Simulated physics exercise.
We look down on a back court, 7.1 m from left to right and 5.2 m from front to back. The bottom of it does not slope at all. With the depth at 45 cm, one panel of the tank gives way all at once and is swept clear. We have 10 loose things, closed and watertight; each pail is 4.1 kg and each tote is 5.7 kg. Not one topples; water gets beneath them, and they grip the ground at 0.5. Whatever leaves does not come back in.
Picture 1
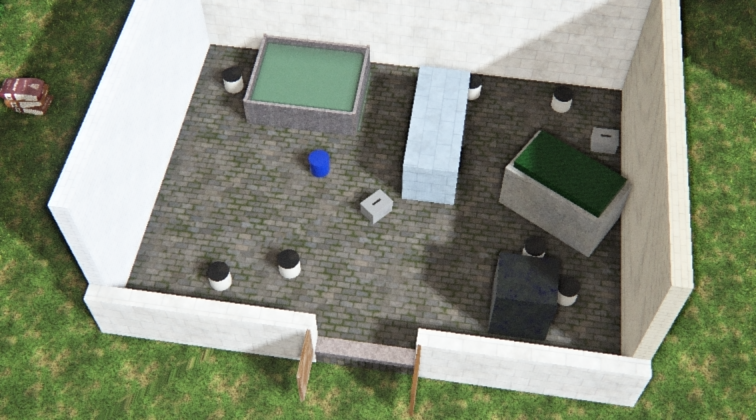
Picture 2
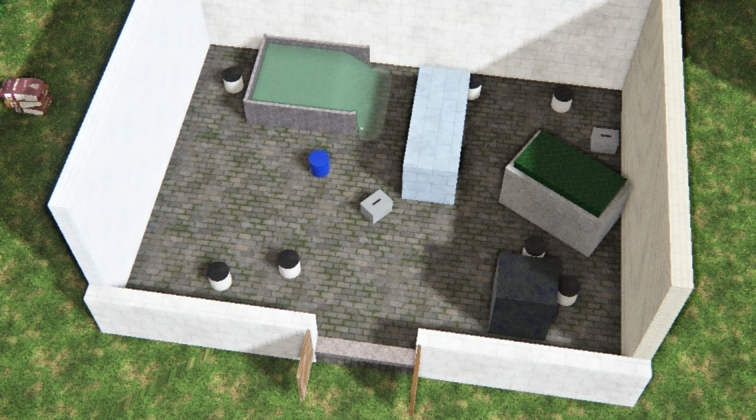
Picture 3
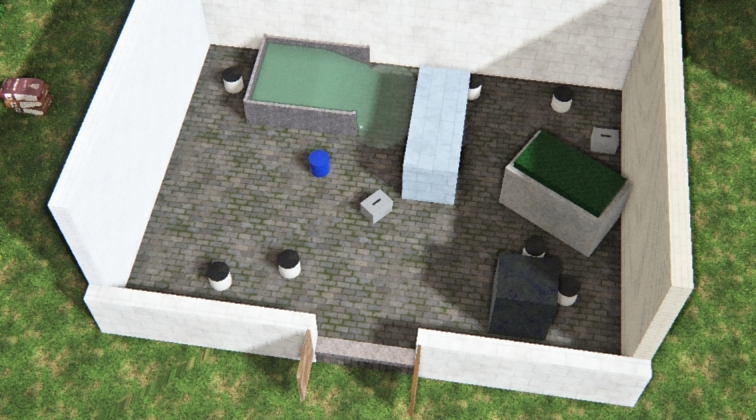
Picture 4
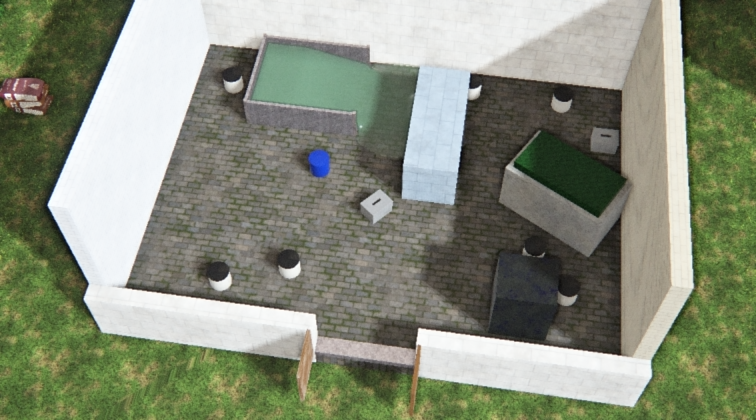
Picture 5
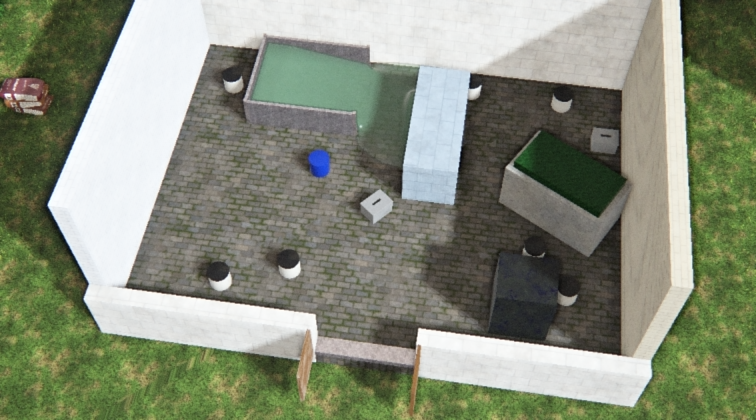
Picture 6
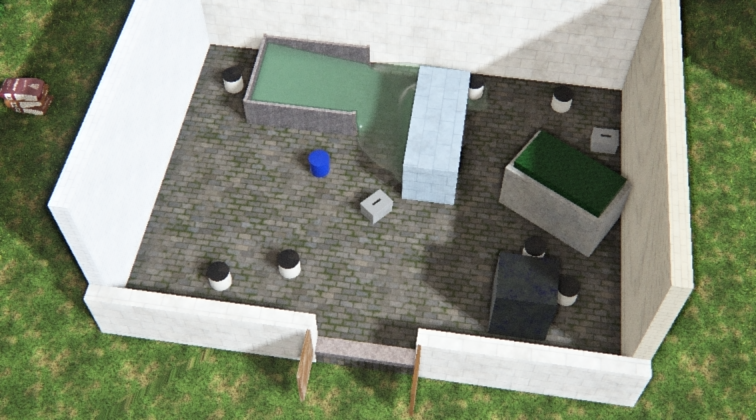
A walled back court with a flat paved floor and grass outside is seen from high above by a still camera. A grey-walled tank of green water stands at upper left, near a pale blue block, a blue pail, black-topped white pails and a green-topped container. The tank's right side gives way and water spreads rightward to the pale block, while the loose things stay put.
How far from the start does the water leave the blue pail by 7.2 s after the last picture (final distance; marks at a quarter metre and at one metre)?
It remains in place.
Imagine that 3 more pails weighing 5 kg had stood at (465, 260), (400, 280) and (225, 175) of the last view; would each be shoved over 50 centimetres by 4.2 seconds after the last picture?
Lab note - in order: Below threshold / below threshold / below threshold.
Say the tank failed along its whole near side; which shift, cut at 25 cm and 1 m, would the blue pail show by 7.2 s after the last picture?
I'd say the blue pail gets swept off.
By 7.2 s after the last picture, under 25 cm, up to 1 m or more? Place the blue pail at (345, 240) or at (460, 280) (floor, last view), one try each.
From the first spot it goes a long way, and from the second it does not really budge.
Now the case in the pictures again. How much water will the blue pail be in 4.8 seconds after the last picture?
Somewhere close to 1 cm.
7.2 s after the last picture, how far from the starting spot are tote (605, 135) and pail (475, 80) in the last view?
Taken in order, the shifts are 60 cm and 60 cm.
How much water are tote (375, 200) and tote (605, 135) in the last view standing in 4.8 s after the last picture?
Depth approx. 3 cm / 11 cm.
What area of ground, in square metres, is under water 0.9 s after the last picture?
Wet area: Approx. 9.0 m2.
Then, 0.9 s after the last picture the blue pail is near (319, 158), 0.0 m from its start, aground; 0 of 10 are out; 0 afloat.
Then, 2.8 s after the last picture the blue pail is near (319, 158), 0.0 m from its start, aground; 0 of 10 are out; 3 afloat.
Then, 4.8 s after the last picture the blue pail is near (319, 158), 0.0 m from its start, aground; 0 of 10 are out; 3 afloat.
Then, 7.2 s after the last picture the blue pail is near (319, 158), 0.0 m from its start, aground; 0 of 10 are out; 3 afloat.
